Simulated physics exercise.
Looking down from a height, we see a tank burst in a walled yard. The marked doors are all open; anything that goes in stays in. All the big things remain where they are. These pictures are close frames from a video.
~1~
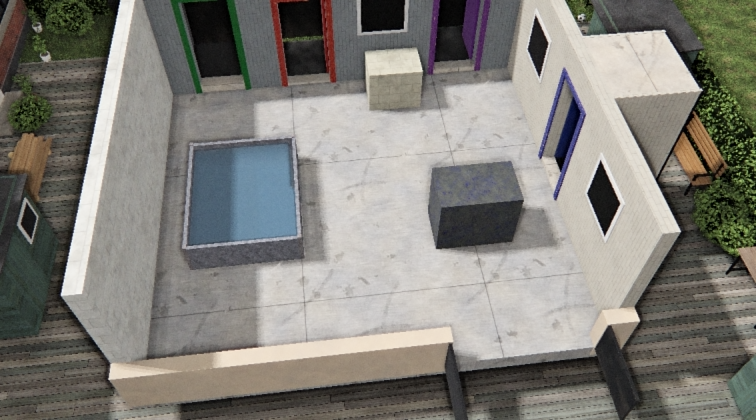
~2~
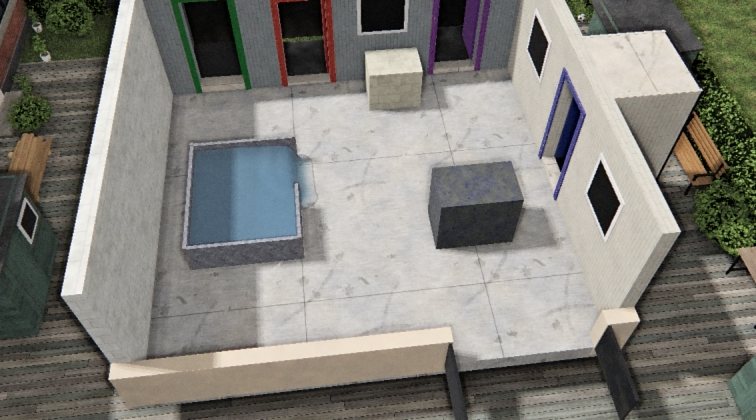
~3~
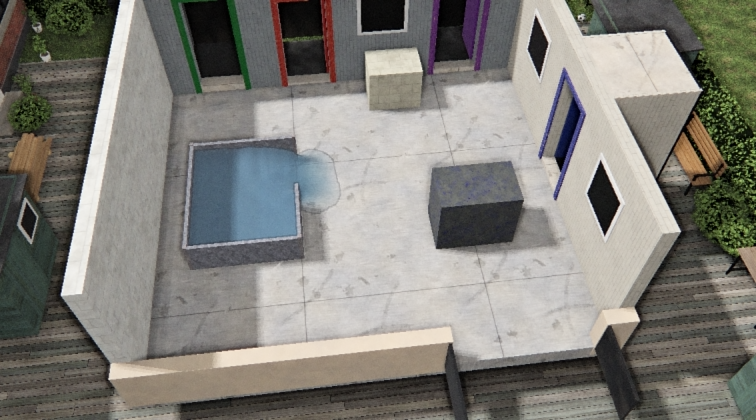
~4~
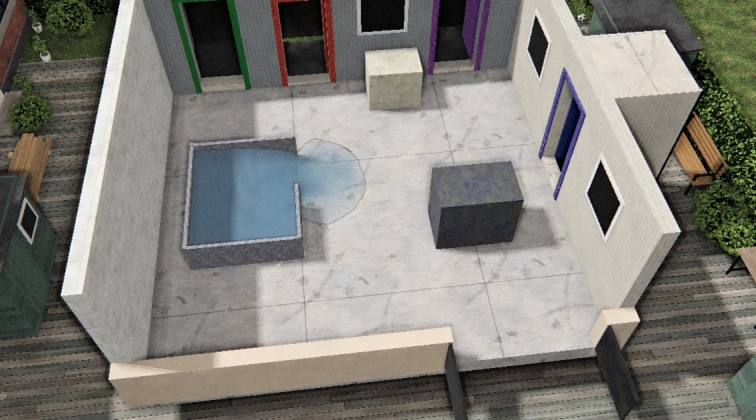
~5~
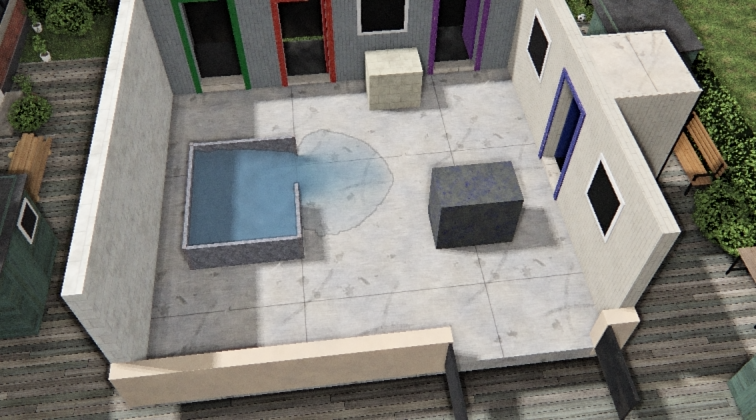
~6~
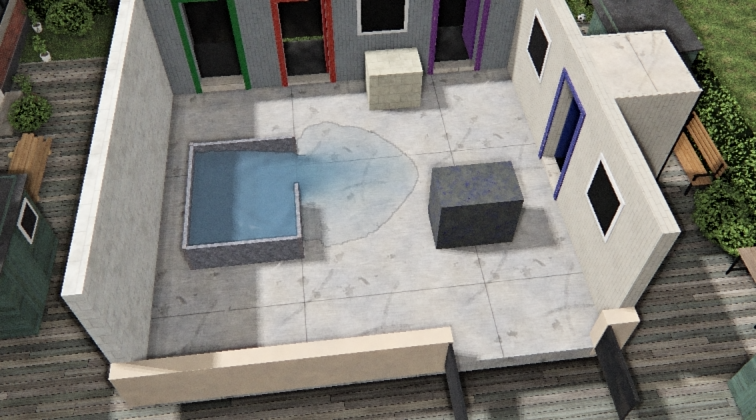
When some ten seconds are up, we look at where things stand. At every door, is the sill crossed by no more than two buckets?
The purple door: Yes, it stays at two or less. The red door: Yes, it stays at two or less. The green door: Yes, it stays at two or less. The blue door: No, more than that crosses.
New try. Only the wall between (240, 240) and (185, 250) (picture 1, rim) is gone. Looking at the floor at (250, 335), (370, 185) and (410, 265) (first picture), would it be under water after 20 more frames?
In turn: Inundated, then untouched, then inundated.
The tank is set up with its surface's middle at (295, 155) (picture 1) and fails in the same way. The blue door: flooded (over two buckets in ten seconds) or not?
Blue: Overshoots.
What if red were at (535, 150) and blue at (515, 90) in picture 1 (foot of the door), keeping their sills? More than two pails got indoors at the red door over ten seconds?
The red door is swamped.
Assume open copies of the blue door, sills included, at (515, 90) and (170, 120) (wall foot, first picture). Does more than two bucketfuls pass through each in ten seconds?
The first new door crosses the line, and the second stays below the line.
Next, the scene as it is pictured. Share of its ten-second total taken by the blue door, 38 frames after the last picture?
Estimated share: About 100 %.
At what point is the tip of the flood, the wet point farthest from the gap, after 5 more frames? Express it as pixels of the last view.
Somewhere close to (502, 145).
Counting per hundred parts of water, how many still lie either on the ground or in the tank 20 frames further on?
Close to 98 in a hundred.
A moment on, water covers 25 % of the floor; the purple door not reached, the red door not reached, the green door not reached, the blue door not reached.
Next, water covers 35 % of the floor; the purple door not reached, the red door not reached, the green door not reached, the blue door wet at the sill, nothing in.
Then, water covers 50 % of the floor; the purple door wet at the sill, nothing in, the red door wet at the sill, nothing in, the green door not reached, the blue door over two buckets in.
Later, water covers 60 % of the floor; the purple door wet at the sill, nothing in, the red door wet at the sill, nothing in, the green door wet at the sill, nothing in, the blue door far over two buckets in.
In the end, water covers 80 % of the floor; the purple door wet at the sill, nothing in, the red door wet at the sill, nothing in, the green door wet at the sill, nothing in, the blue door far over two buckets in.
